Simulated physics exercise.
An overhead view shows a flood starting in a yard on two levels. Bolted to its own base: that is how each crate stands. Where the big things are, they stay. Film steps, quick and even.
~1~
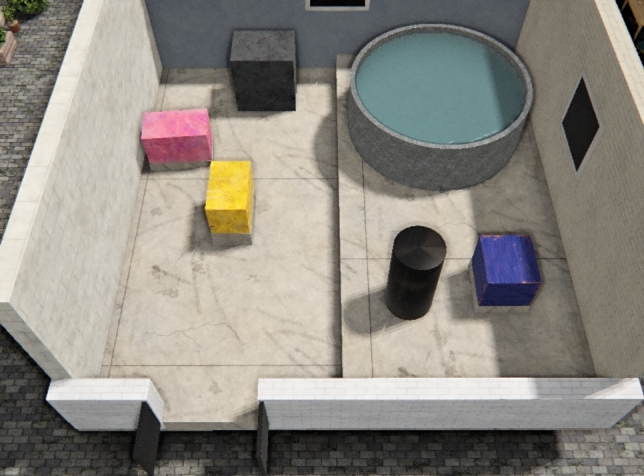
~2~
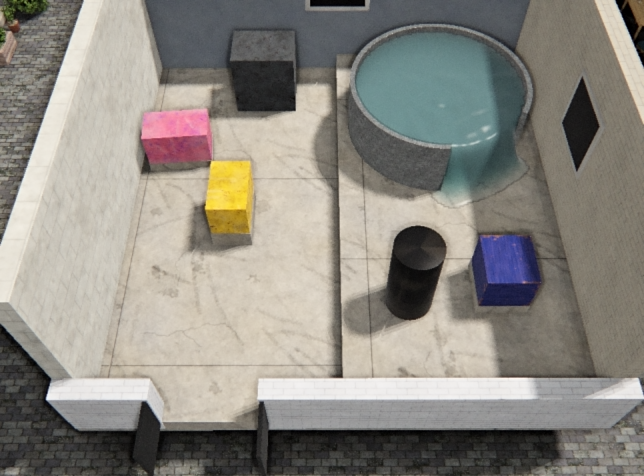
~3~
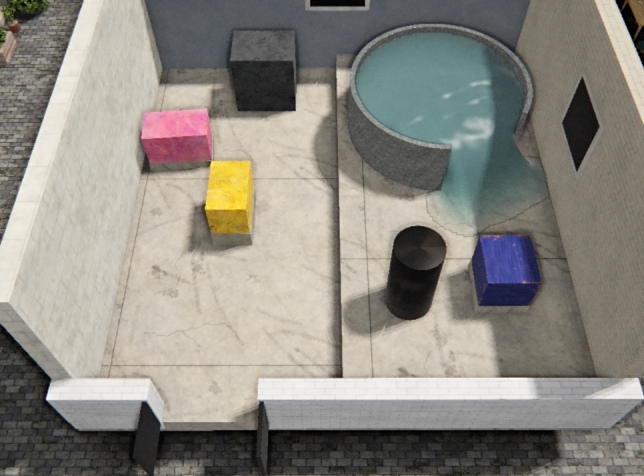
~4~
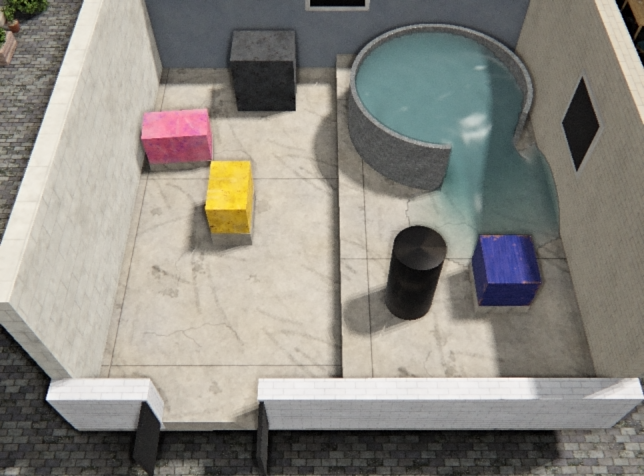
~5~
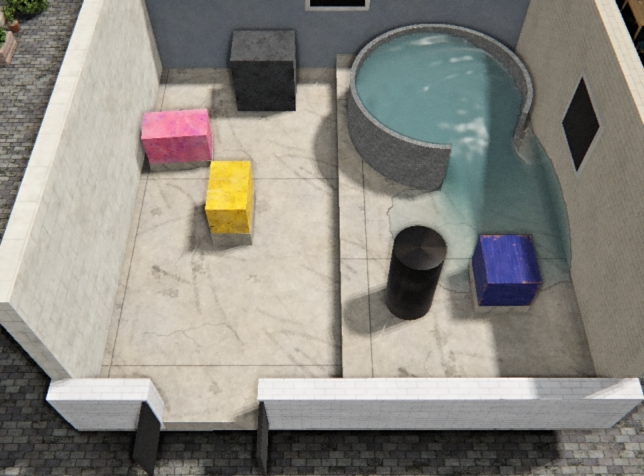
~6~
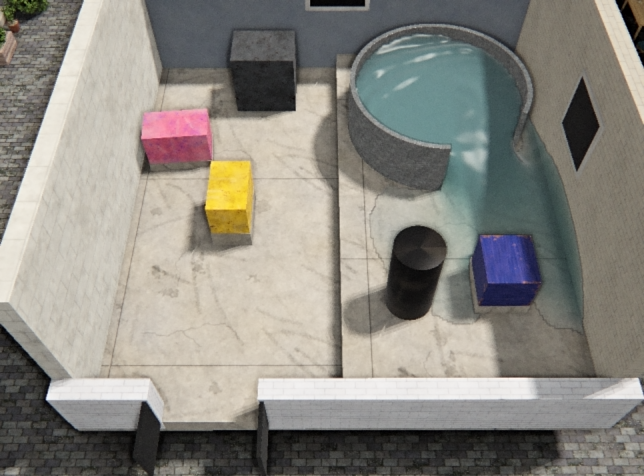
In a walled yard with colored crates and a black cylinder, water poured from a gap in the round pool's front right side and spread along the right wall, past the blue crate.
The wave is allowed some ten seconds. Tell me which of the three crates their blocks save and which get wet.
Here is how it ends: The yellow crate is spared; the blue crate gets wet; the pink crate gets wet.
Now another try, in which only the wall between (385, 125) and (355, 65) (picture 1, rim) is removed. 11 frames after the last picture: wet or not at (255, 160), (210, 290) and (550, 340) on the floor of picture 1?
First spot drenched, second drenched, third unwetted.
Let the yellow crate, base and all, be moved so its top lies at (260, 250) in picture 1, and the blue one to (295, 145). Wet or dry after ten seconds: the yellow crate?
The yellow crate is left dry.
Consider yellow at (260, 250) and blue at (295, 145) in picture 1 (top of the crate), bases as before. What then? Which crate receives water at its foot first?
Answer: The one in yellow.
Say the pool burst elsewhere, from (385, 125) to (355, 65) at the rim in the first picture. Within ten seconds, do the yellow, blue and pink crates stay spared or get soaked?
One by one: Yellow crate gets wet; blue crate escapes it; pink crate is wetted.
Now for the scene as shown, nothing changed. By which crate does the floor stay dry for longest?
Last of all: The crate marked pink.
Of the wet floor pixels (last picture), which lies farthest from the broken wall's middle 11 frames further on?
Close to (275, 401).
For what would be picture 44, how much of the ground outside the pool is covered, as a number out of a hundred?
Estimated share: About 95 %.
A moment on, water covers 25 % of the floor; the yellow crate not reached, the blue crate water round its plinth, the pink crate not reached.
Next, water covers 40 % of the floor; the yellow crate not reached, the blue crate water round its plinth, the pink crate not reached.
Then, water covers 70 % of the floor; the yellow crate water round its plinth, the blue crate water round its plinth, the pink crate not reached.
Later, water covers 95 % of the floor; the yellow crate water round its plinth, the blue crate water round its plinth, the pink crate water round its plinth.
In the end, water covers 95 % of the floor; the yellow crate stayed above the water, the blue crate was topped, the pink crate was topped.
